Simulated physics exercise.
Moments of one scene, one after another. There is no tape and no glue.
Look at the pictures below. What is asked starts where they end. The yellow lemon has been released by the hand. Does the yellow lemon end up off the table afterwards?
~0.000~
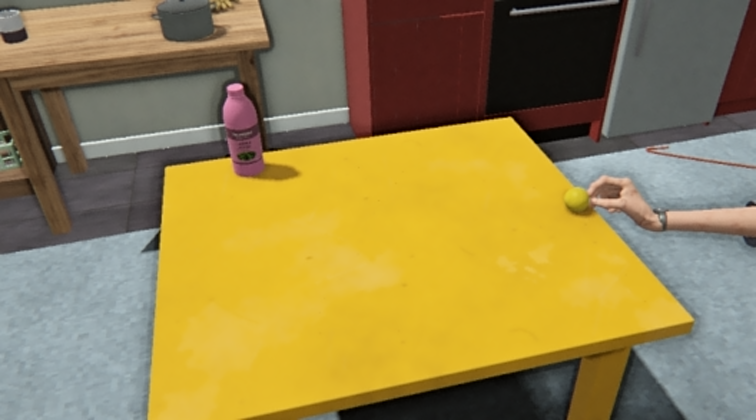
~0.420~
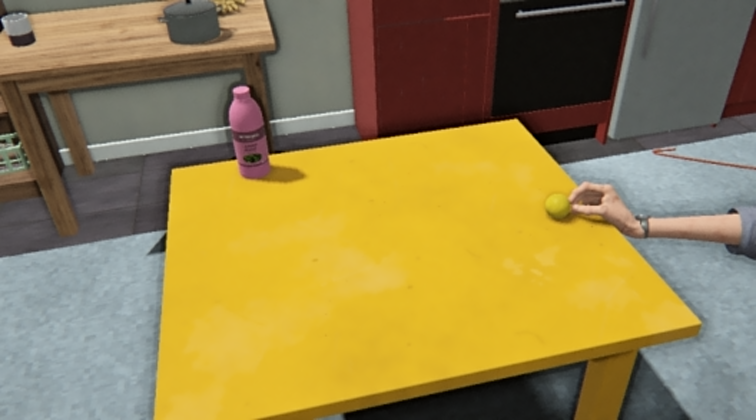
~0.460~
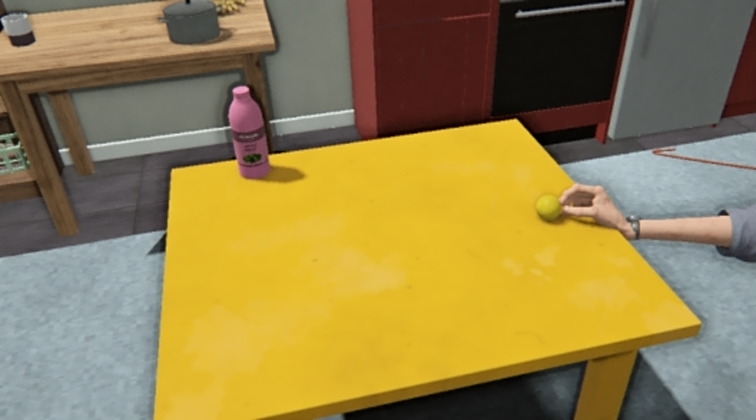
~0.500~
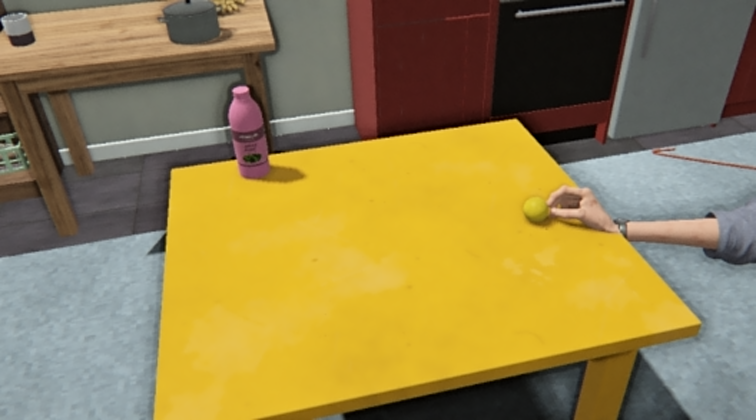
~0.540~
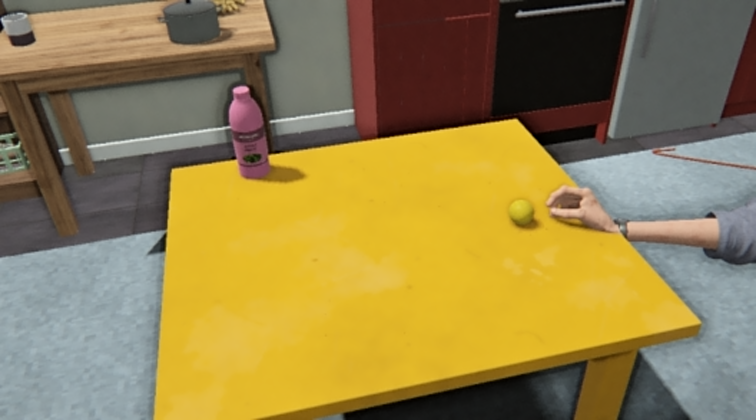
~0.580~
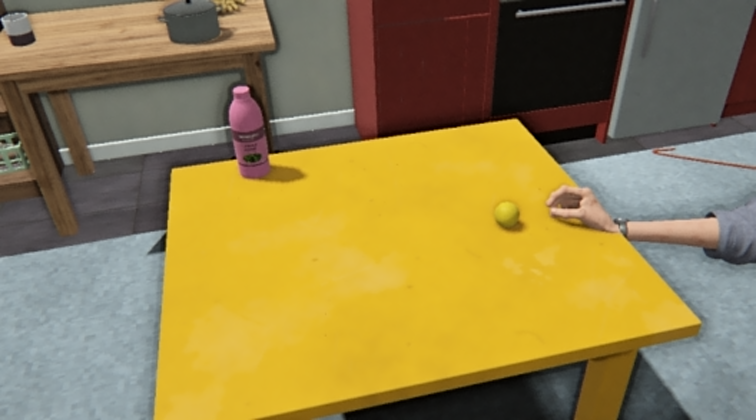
Yes, it leaves the table.
Around 0.88 s, yellow lemon displaced well along near (398, 233).
Around 1.38 s, yellow lemon displaced well along near (219, 264).
Around 1.88 s, yellow lemon now off the table.
Finally (2.1 s), off the table, yellow lemon.
